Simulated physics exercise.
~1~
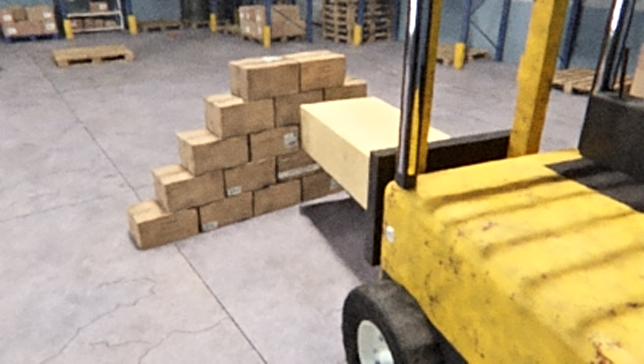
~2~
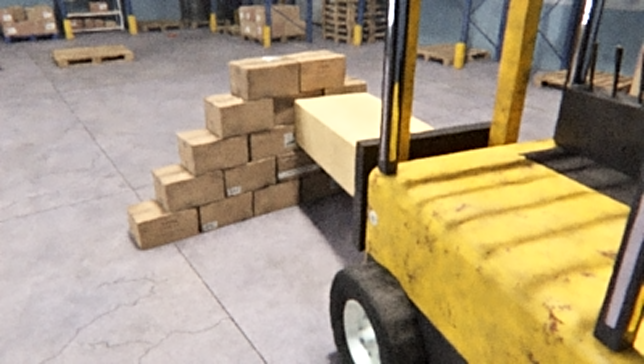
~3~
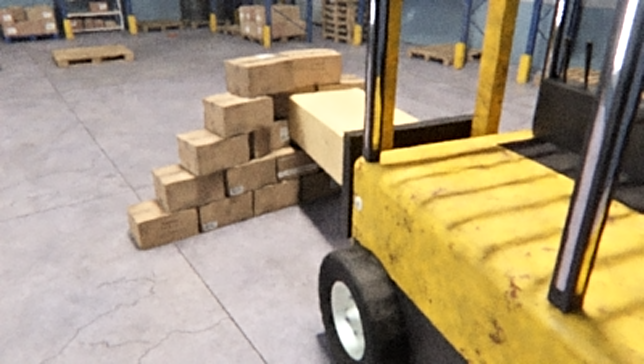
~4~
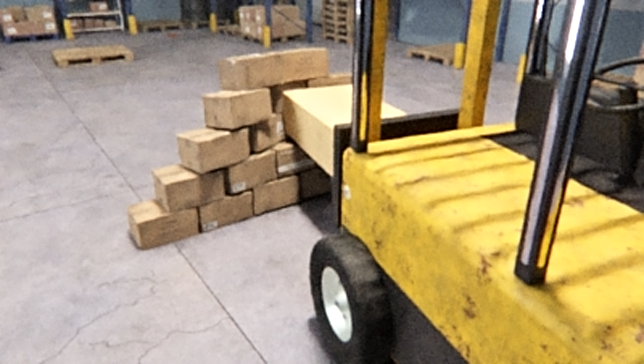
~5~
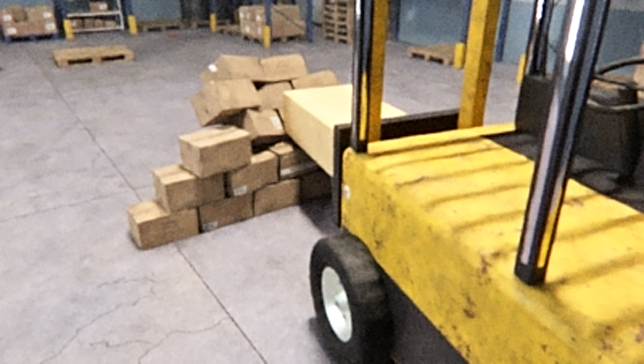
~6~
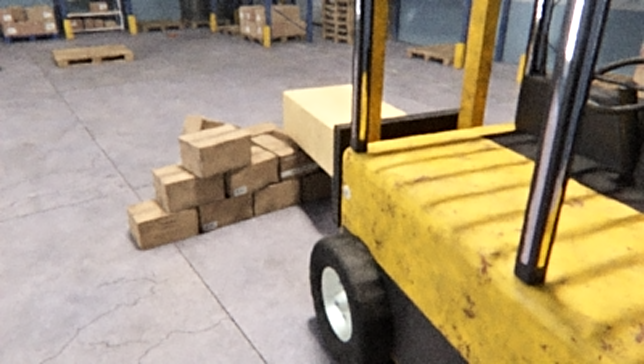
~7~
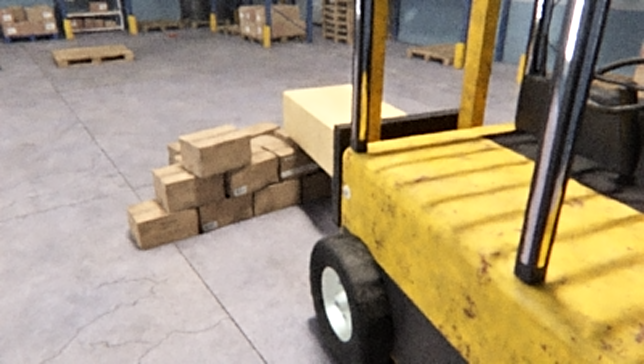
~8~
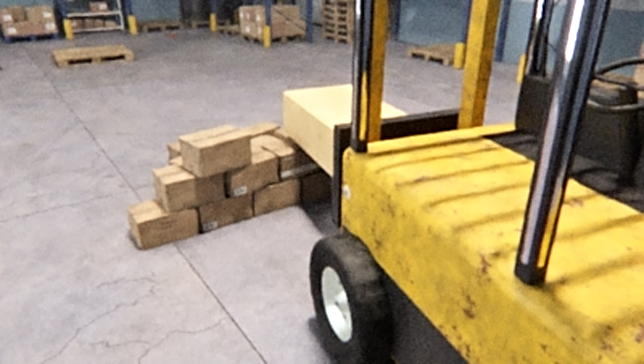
In a warehouse with a grey concrete floor, seen from a fixed, slightly raised viewpoint, brown taped cartons stand in a stepped wall left of centre, with pallets and racking behind. On the right, a worn yellow forklift holds a pale yellow, box-shaped load against the stack. The forklift edges left and away, pushing the load into the wall and shoving the upper cartons askew. As it stops, the top cartons tilt and tumble down behind the pile. A low, jumbled heap remains, its lower left steps still standing, beside the motionless forklift and its raised load.
